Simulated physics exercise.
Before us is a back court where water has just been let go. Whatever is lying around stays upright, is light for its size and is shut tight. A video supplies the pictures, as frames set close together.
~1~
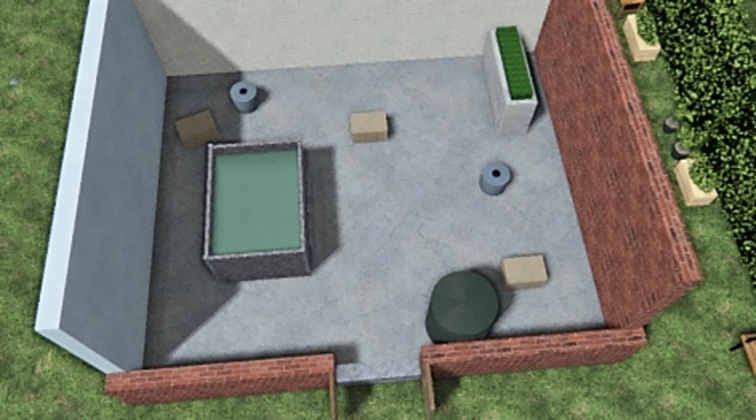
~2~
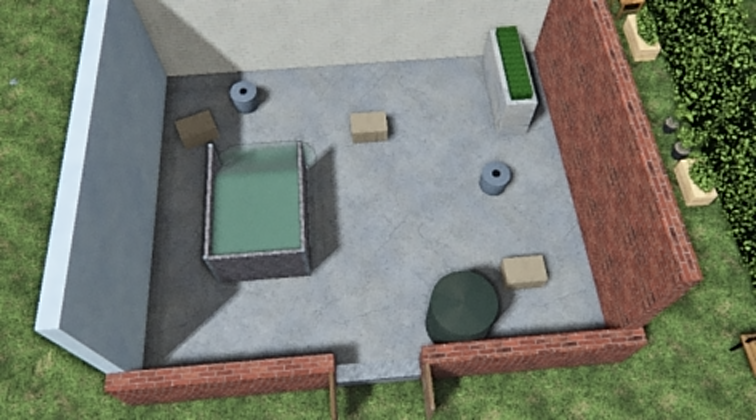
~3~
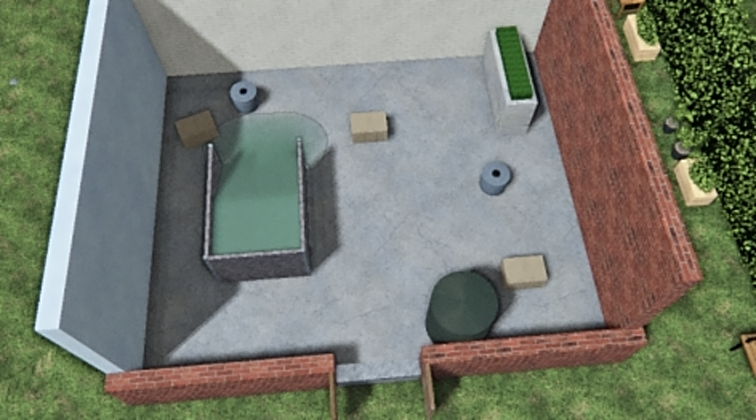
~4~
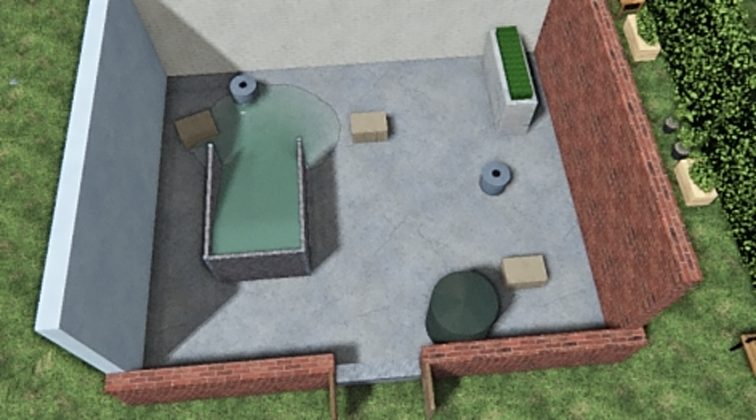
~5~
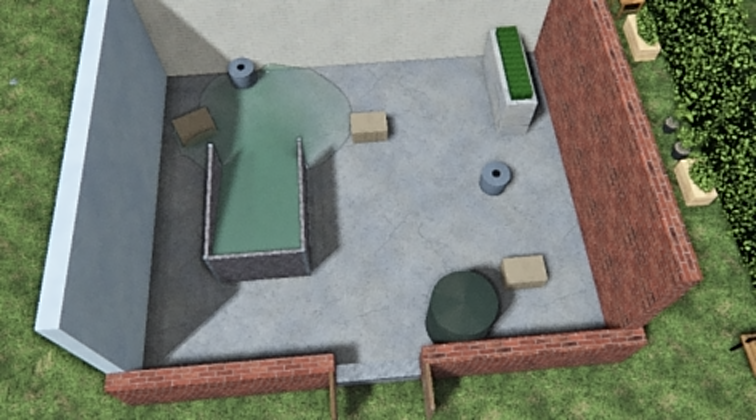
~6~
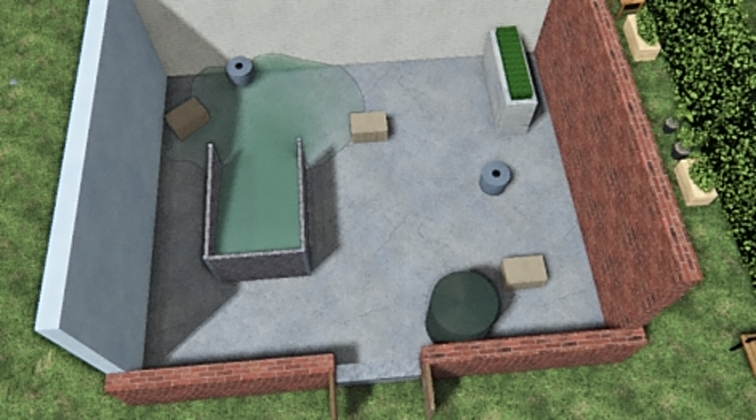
A walled back court with a grey paved floor, edged by grass and a hedge, is seen from high above. A dark-walled tank of green water stands left of centre, with tan boxes and blue-grey cylinders around it, a dark green round object near the front gap and a green-topped pale planter at right. The tank's far side opens, water fans across the paving toward the back wall, and the nearby cylinder shifts back, then the left box nudges slightly, while the view stays still.
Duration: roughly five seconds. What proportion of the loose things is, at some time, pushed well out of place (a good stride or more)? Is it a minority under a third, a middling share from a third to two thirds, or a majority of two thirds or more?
The portion knocked well out of place is two thirds or greater.
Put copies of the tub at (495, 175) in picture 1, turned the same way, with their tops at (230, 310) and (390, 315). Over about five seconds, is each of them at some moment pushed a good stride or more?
Answers in the order given: Stayed within the threshold, stayed within the threshold.
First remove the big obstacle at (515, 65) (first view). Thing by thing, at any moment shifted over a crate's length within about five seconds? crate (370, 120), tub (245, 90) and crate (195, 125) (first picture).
Went the distance; went the distance; went the distance.
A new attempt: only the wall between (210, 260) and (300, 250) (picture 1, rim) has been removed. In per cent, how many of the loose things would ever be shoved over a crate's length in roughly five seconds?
I'd guess close to 60 percent.
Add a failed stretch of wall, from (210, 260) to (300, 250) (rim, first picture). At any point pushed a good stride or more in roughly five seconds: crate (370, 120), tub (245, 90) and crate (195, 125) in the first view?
Results in order: Stayed within it / moved that far / moved that far.
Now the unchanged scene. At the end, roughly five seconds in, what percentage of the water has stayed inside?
Roughly 100 percent.
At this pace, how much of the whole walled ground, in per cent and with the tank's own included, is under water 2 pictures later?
That works out to about 25 in a hundred.
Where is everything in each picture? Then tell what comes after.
In the first frame, a tub at (243, 92), on the bottom; a crate at (195, 125), on the bottom; 0 of 5 have shifted.
In the second frame, a tub at (243, 92) rests on the ground; a crate at (195, 125) rests on the ground; 0 of 5 have shifted.
In the third frame, a tub at (243, 92), on the bottom; a crate at (195, 125) rests on the ground; 0 of 5 have shifted.
In the fourth frame, a tub at (243, 85), on the bottom, close to its start; a crate at (195, 125), on the bottom; 1 of 5 have shifted.
In the fifth frame, a tub at (241, 67) rests on the ground, a stride from its start; a crate at (193, 122) rests on the ground, close to its start; 2 of 5 have shifted.
In the sixth frame, a tub at (239, 66) floats, a stride from its start; a crate at (186, 114), on the bottom, close to its start; 2 of 5 have shifted.
A moment on, 2 of 5 are well off their spots; 1 afloat.
Next, 1 of 5 are well off their spots; 2 afloat.
Later, 3 of 5 are well off their spots; 2 afloat.
In the end, 4 of 5 are well off their spots, and 4 have been at some point; 2 afloat.
